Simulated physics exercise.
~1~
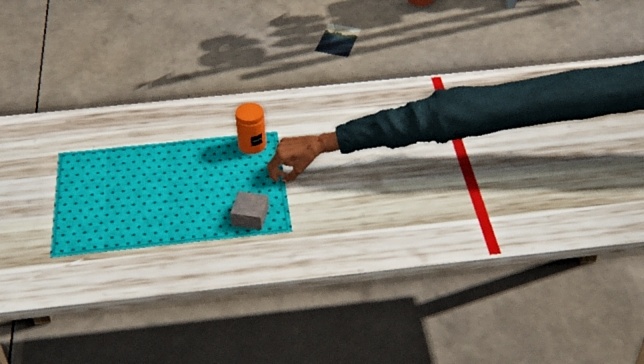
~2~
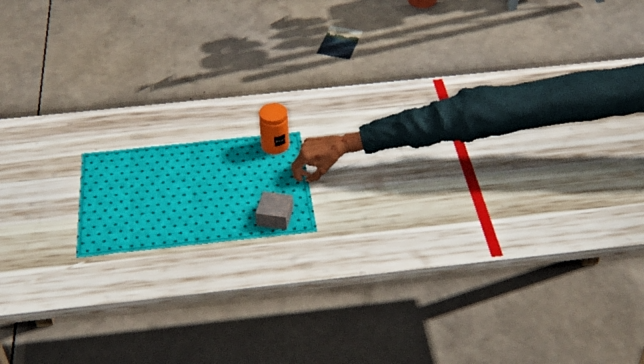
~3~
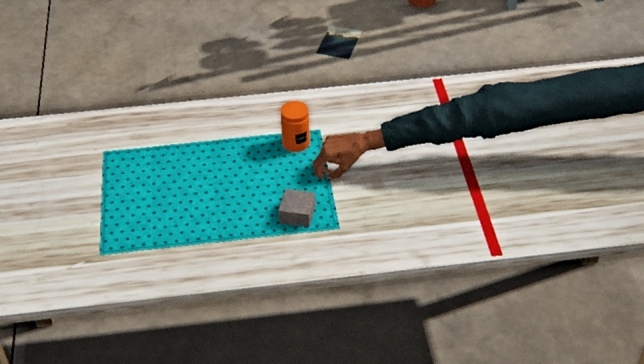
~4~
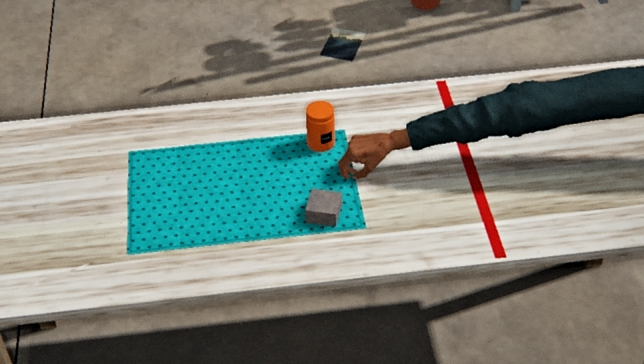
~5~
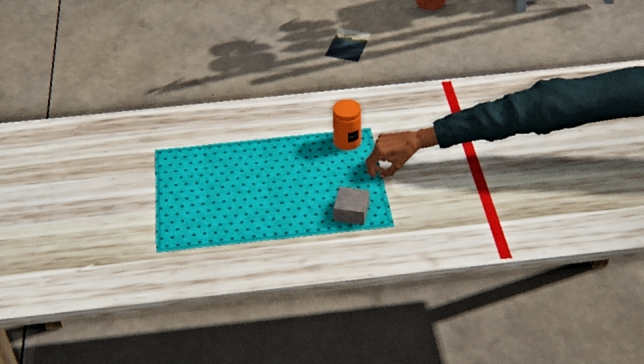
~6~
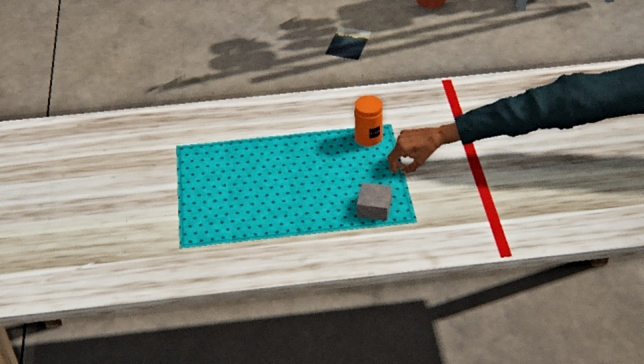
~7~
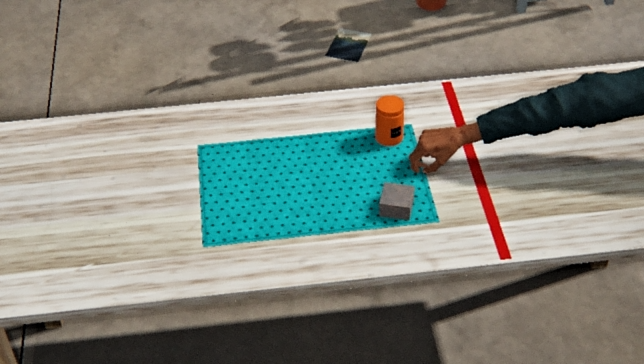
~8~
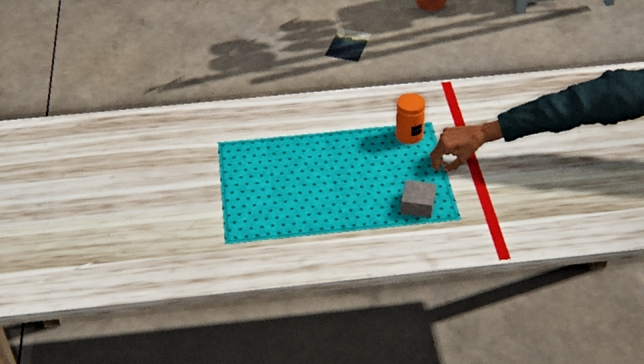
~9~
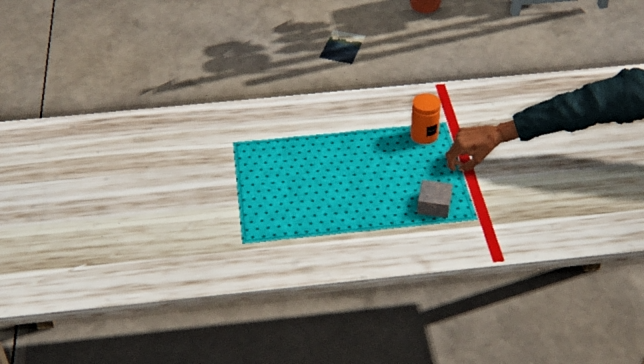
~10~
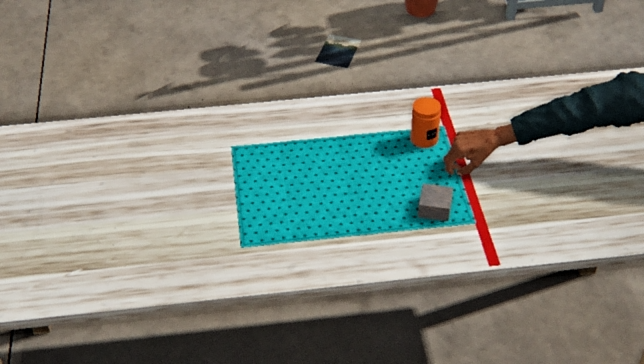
A hand pulls a turquoise cloth carrying an orange jar and grey block right, stopping at red tape.
